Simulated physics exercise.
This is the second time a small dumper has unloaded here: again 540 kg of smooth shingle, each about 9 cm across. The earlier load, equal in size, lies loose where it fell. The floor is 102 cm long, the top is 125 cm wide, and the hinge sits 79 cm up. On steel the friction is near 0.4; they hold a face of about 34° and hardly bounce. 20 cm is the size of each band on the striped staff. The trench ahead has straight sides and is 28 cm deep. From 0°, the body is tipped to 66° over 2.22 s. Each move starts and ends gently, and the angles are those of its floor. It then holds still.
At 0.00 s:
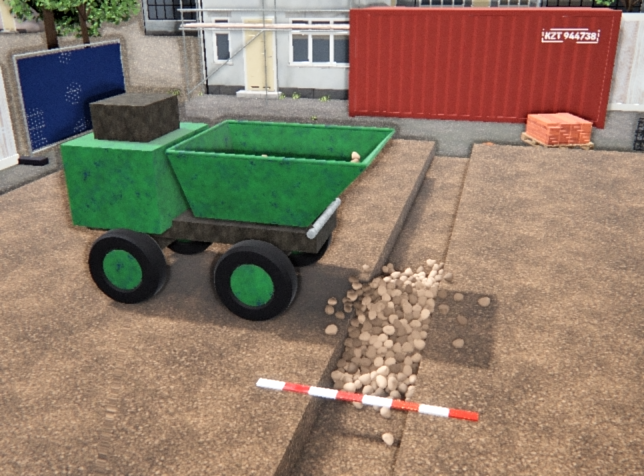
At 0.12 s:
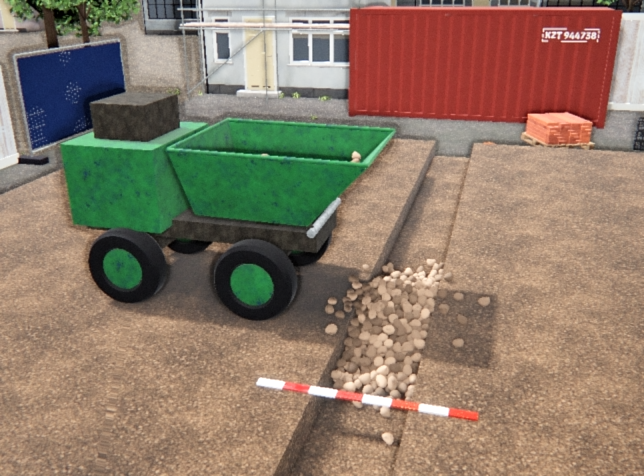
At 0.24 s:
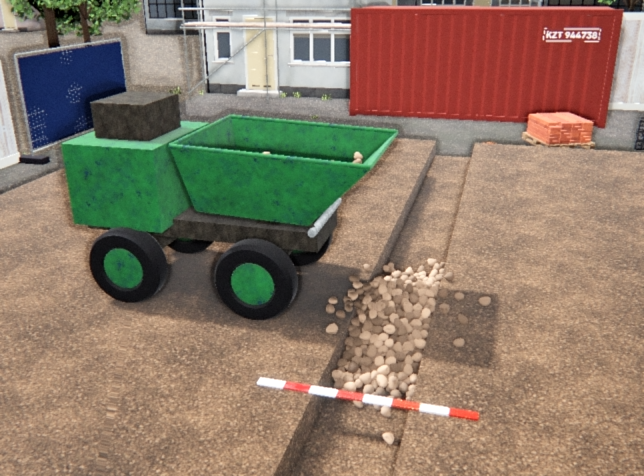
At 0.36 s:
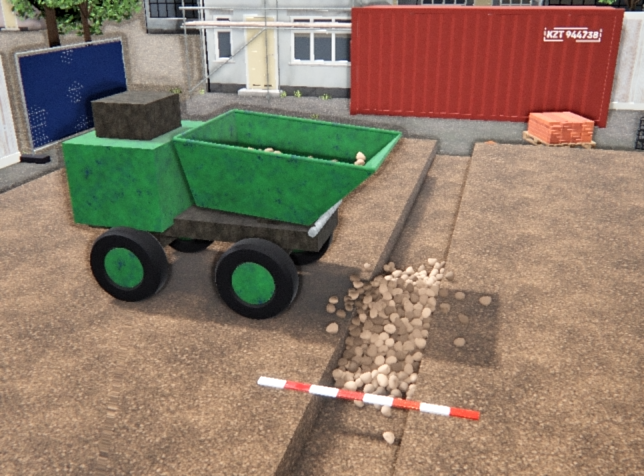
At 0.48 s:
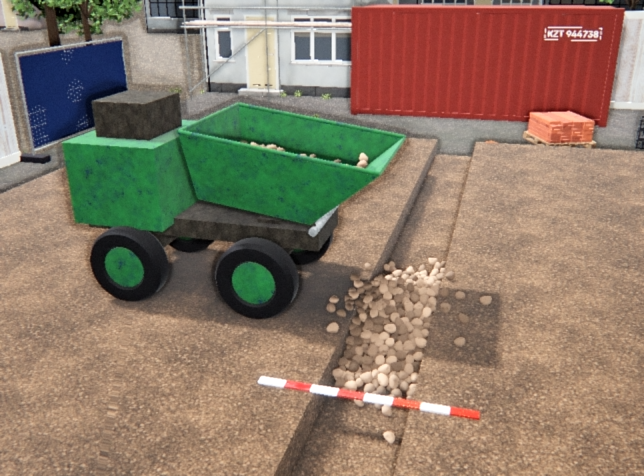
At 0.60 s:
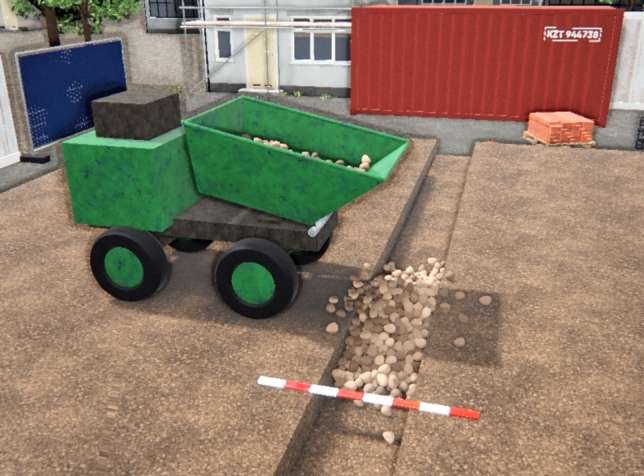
The green skip of a small four-wheeled dumper, at the left of a brown dirt yard seen from above, tilts slowly towards the right. A pale heap of rounded stones lies in a straight trench beside it, behind a red-and-white pole, with a red container, orange stack and blue panel at the back. The skip's rear rises gently, stones inside shift slightly rightward, and the wheels and view stay still.
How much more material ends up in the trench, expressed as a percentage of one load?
About 13 per cent of a load.
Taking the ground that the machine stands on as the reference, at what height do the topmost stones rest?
The top ends up some 30 cm above the ground.
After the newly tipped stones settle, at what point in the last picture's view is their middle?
Centre: Approx. (477, 308).
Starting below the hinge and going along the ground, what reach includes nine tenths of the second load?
Around 190 cm.
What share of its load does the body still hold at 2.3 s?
About 60 percent is still in there.
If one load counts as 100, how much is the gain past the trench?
Some 85 % of one load's worth.
After 1.7 s the floor is at 56°; in per cent of one load, 100 in the body, 2 short of the trench, 96 in the trench, 1 past the trench; the foremost stones are at (455, 305).
After 2.3 s the floor is at 66°; in per cent of one load, 60 in the body, 2 short of the trench, 102 in the trench, 36 past the trench; the foremost stones are at (502, 310).
After 2.7 s the floor is at 66°; in per cent of one load, 31 in the body, 2 short of the trench, 102 in the trench, 65 past the trench; the foremost stones are at (568, 330).
After 5.4 s the floor is at 66°; in per cent of one load, 0 in the body, 2 short of the trench, 110 in the trench, 88 past the trench; the foremost stones are at (641, 333). Net gain in the trench, 13.
